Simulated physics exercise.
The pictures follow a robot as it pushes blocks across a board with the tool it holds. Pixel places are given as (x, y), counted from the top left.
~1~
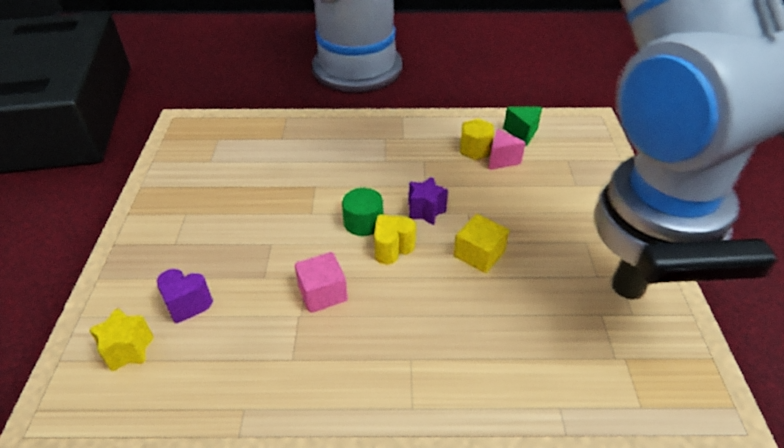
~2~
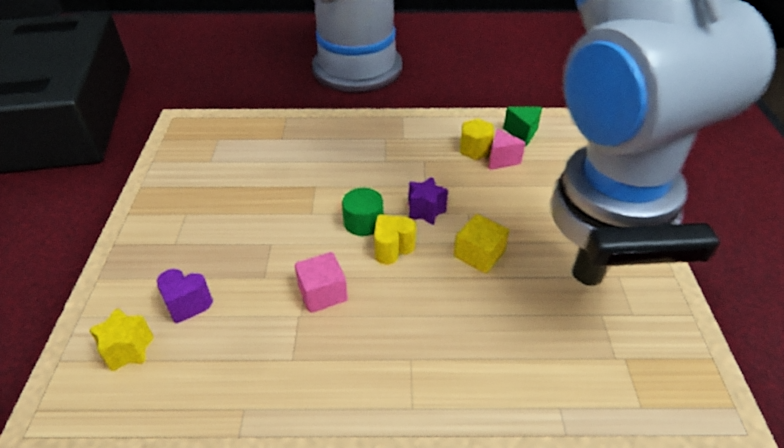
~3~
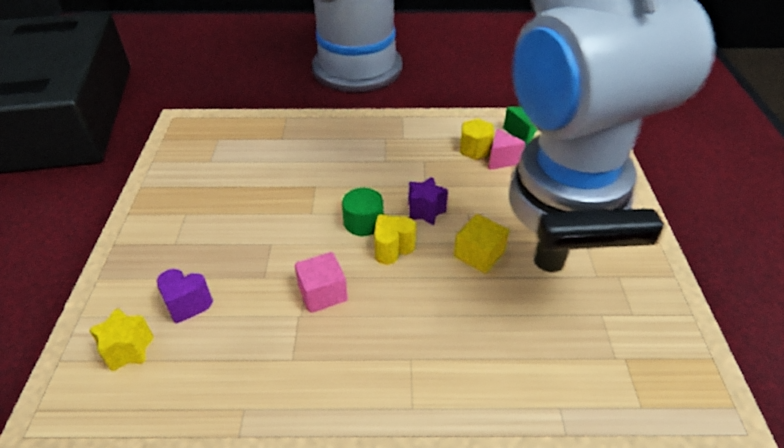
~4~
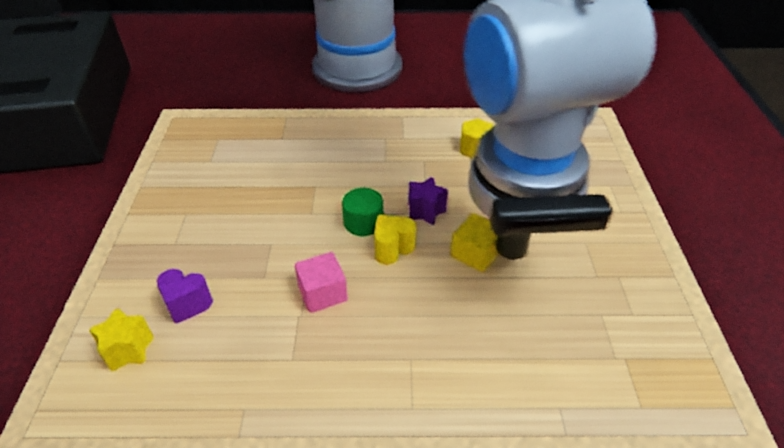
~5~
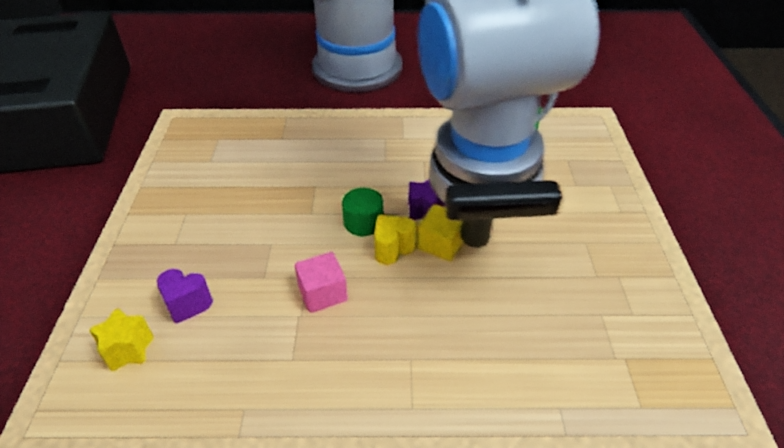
A grey and blue robot arm with a black tool sweeps leftward over a pale wooden board on dark red cloth, seen from above one edge by a still camera. Yellow, pink, green and purple blocks lie scattered, with a purple heart and yellow star at left. The tool meets the yellow four-sided block right of centre and pushes it left, beside the yellow heart.
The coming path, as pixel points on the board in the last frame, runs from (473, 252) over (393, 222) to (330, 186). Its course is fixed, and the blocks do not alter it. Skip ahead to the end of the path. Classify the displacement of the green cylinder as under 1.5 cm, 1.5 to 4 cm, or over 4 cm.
Over 4 cm.
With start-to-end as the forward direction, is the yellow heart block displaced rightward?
Final answer: No.
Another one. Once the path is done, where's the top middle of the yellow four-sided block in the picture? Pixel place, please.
Located at (298, 175).
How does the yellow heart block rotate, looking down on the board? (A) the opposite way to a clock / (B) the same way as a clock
A - the opposite way to a clock.
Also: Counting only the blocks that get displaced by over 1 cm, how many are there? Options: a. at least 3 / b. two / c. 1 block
Answer: A.
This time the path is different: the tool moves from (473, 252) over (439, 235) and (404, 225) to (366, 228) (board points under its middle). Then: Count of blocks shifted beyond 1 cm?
The result: Three blocks or more.
What follows on the original path. One third of the way, tool (418, 217); green cylinder (348, 197); yellow heart block (348, 229), turned 45° anticlockwise; yellow four-sided block (385, 205), turned 20° anticlockwise.
Two thirds of the way, tool (369, 195); green cylinder (297, 189); yellow heart block (347, 229), turned 45° anticlockwise; yellow four-sided block (336, 188), turned 35° anticlockwise.
At the end, tool (328, 171); green cylinder (265, 191); yellow heart block (347, 229), turned 45° anticlockwise; purple star block still; yellow four-sided block (298, 175), turned 70° anticlockwise.
